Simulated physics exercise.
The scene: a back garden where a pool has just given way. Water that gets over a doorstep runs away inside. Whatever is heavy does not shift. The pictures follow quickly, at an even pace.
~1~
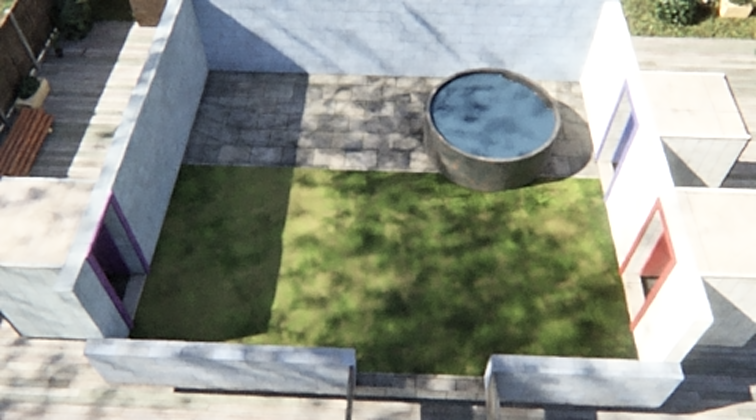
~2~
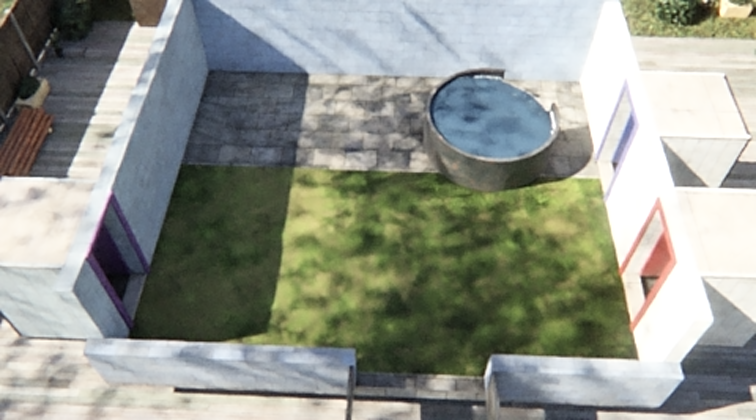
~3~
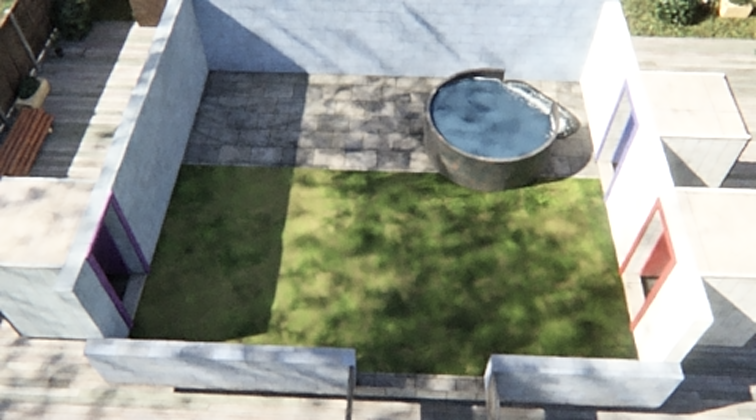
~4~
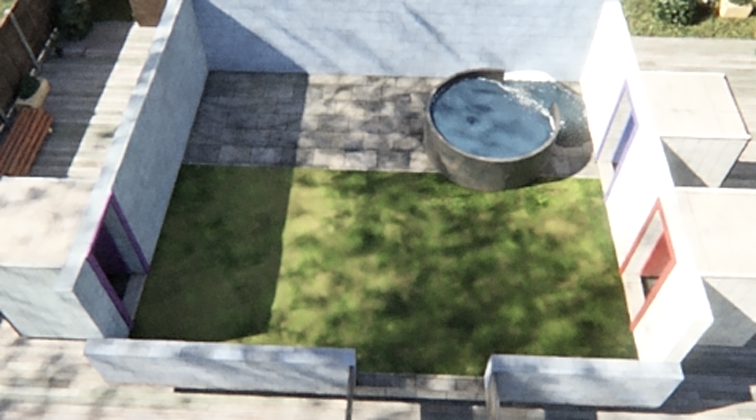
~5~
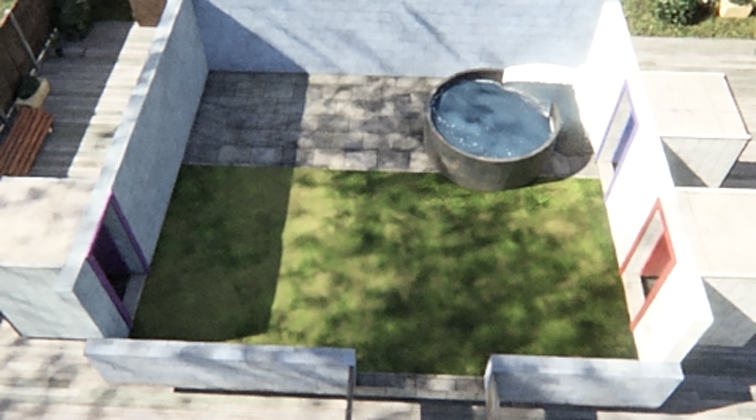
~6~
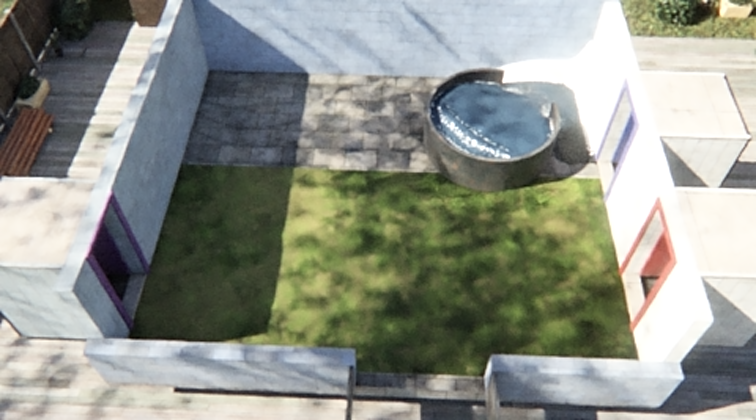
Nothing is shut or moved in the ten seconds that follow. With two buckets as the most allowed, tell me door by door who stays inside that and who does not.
Here it is: The blue door does not; the red door stays inside it; the purple door stays inside it.
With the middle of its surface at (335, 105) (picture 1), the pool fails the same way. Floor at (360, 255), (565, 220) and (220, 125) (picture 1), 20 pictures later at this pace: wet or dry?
In that order: Dry, wet, flooded.
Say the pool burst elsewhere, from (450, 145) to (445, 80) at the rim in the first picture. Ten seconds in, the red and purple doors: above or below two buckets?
The red one falls short, the purple one goes past it.
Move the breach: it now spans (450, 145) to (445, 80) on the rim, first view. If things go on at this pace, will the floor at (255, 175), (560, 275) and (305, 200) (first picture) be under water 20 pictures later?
Taking the three spots as listed, they end up inundated, spared and inundated.
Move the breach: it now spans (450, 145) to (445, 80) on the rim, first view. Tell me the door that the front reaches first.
The one in purple, I reckon.
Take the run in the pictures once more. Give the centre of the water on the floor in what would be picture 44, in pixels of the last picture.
It is around (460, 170).
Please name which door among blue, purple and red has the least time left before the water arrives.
The blue door.
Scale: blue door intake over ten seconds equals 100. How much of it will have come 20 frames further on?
Near 40 %, I'd say.
A moment on, water covers 10 % of the floor; the blue door wet at the sill, nothing in, the red door not reached, the purple door not reached.
Next, water covers 15 % of the floor; the blue door under two buckets in, the red door not reached, the purple door not reached.
Then, water covers 45 % of the floor; the blue door over two buckets in, the red door wet at the sill, nothing in, the purple door not reached.
Later, water covers 70 % of the floor; the blue door over two buckets in, the red door wet at the sill, nothing in, the purple door not reached.
In the end, water covers 95 % of the floor; the blue door far over two buckets in, the red door wet at the sill, nothing in, the purple door wet at the sill, nothing in.
